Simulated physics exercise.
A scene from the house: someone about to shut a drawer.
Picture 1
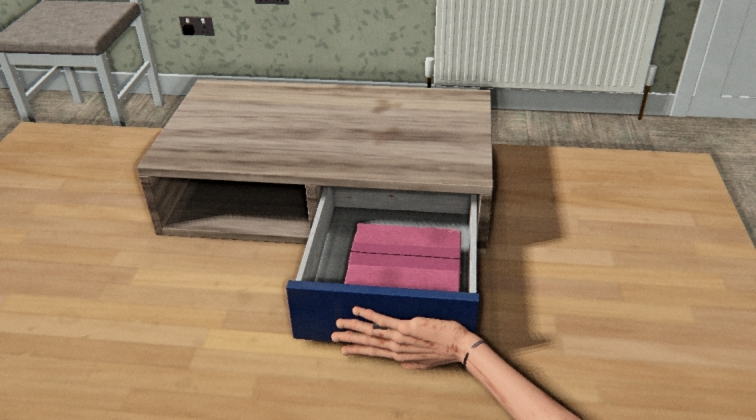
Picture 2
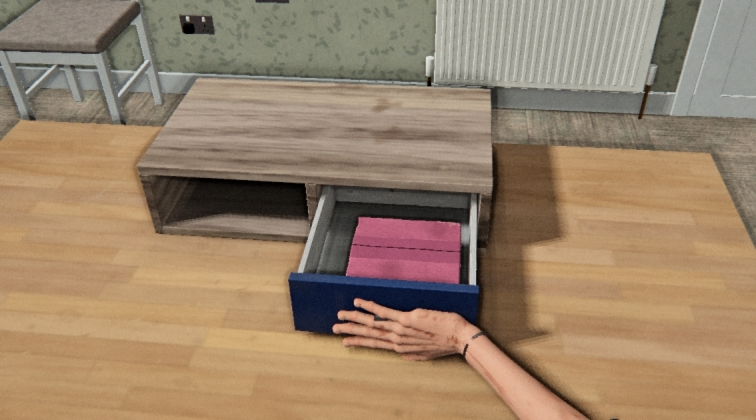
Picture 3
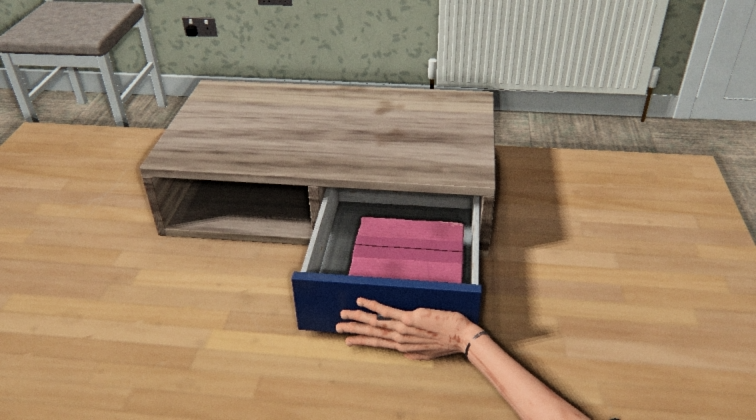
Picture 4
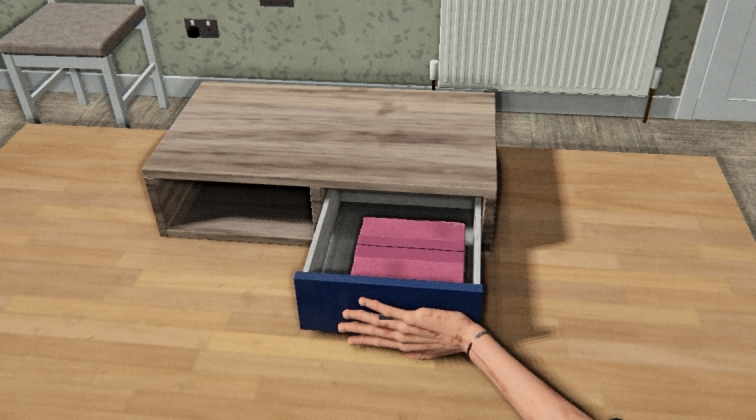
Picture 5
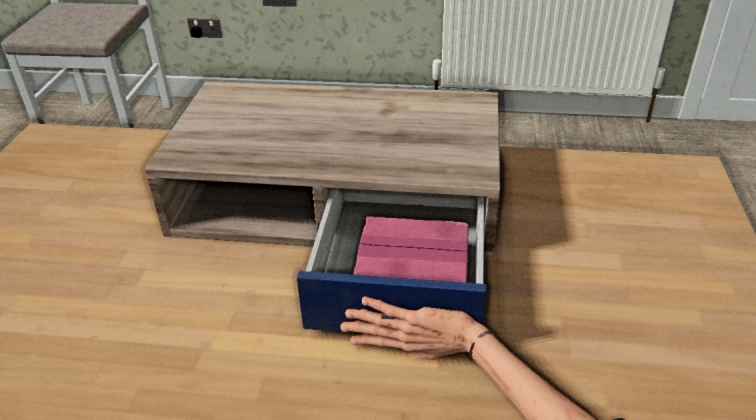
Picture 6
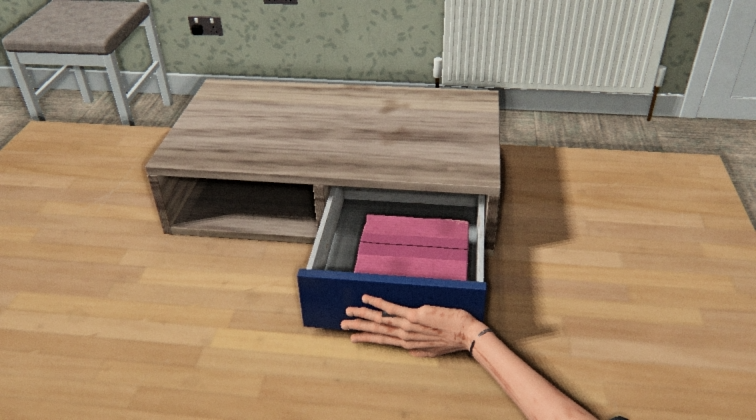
Blue-fronted drawer holding a pink box edging slightly inward under a hand, then staying wide open and almost still.
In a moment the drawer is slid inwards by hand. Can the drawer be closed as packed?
As it turns out, the drawer slides fully home.
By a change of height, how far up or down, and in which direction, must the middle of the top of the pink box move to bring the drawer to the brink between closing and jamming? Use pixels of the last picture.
20 pixels up.
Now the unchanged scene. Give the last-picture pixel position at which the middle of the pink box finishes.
You'll find it close to (424, 179).
Then, 0.40 s past the last view, drawer about half in.
Finally, the drawer goes all the way in.
